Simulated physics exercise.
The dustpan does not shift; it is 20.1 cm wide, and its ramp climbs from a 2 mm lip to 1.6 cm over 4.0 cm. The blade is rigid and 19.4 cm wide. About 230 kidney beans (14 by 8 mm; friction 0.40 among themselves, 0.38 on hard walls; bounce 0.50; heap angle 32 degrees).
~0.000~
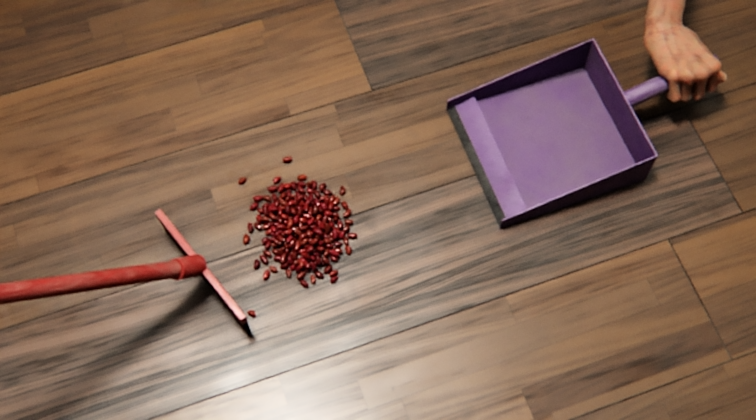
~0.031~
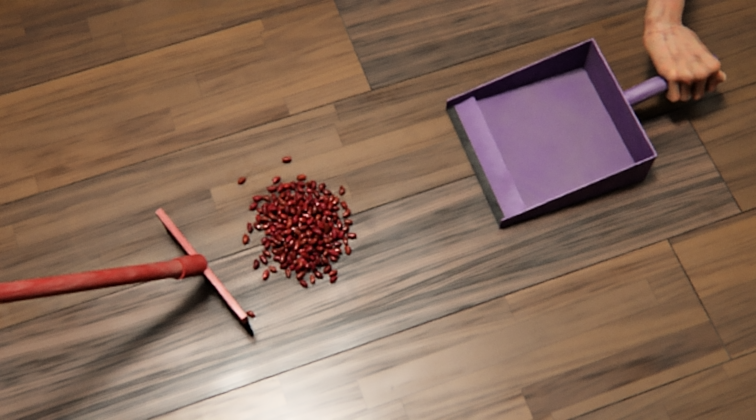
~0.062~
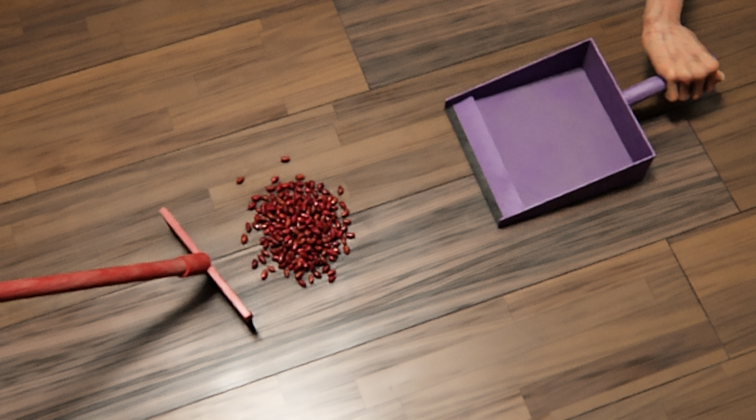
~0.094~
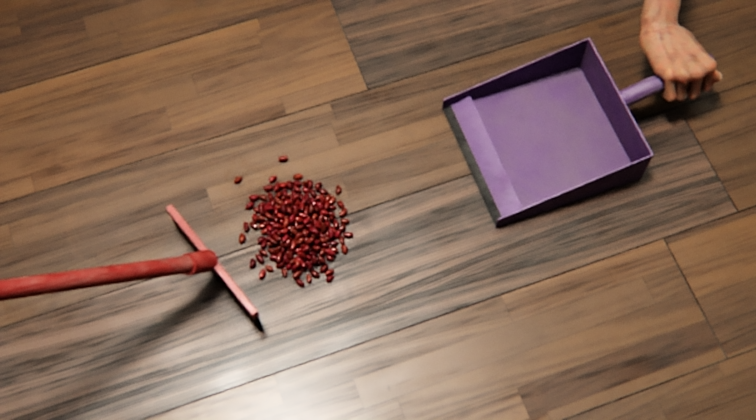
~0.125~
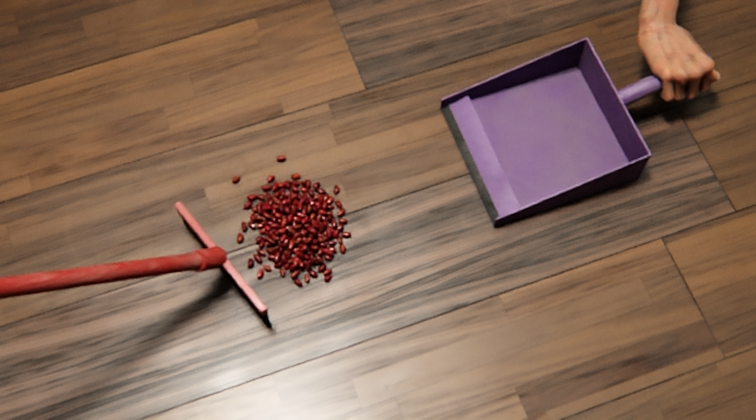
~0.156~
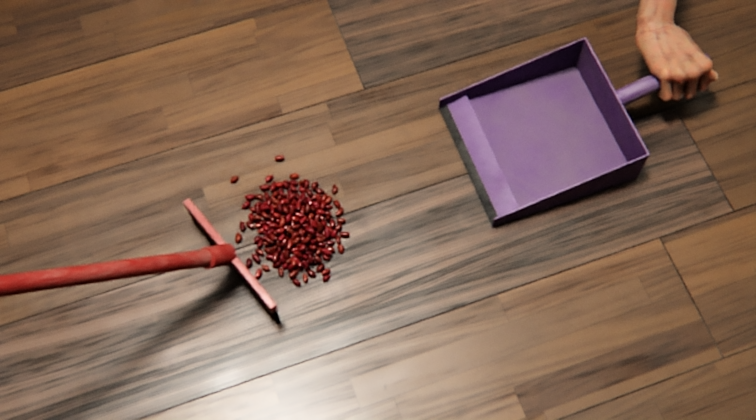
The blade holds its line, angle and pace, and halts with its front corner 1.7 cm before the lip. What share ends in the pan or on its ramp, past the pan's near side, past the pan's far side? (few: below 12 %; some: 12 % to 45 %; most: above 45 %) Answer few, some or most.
Pan: Few, near side: Few, far side: Few.
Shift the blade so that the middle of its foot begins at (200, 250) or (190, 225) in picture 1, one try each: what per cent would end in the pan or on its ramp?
Some 10 and 10 per cent.
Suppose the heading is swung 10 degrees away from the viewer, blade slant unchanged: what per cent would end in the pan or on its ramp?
In that case some 10 per cent.
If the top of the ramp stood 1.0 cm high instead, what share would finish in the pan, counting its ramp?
In that case some 5 per cent.
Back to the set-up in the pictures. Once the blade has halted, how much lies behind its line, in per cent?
Some 30 per cent.
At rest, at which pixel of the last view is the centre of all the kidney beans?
Near (431, 162).
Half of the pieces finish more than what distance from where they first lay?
About 22 cm.
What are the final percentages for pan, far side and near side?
Pan 5, near side 5, far side 5.
Then, at 0.47 s, middle of the blade 21 cm from the lip; 0 % over the lip, far side 0 %, near side 5 %.
After 0.68 s, middle of the blade 11 cm from the lip; 0 % over the lip, far side 0 %, near side 5 %.
After 1.01 s, middle of the blade 5 cm from the lip; 5 % over the lip, far side 5 %, near side 5 %.
By 2.5 s all is still; pan 5 %, near side 5 %, far side 5 %, in front of the lip or behind the blade 85 %.
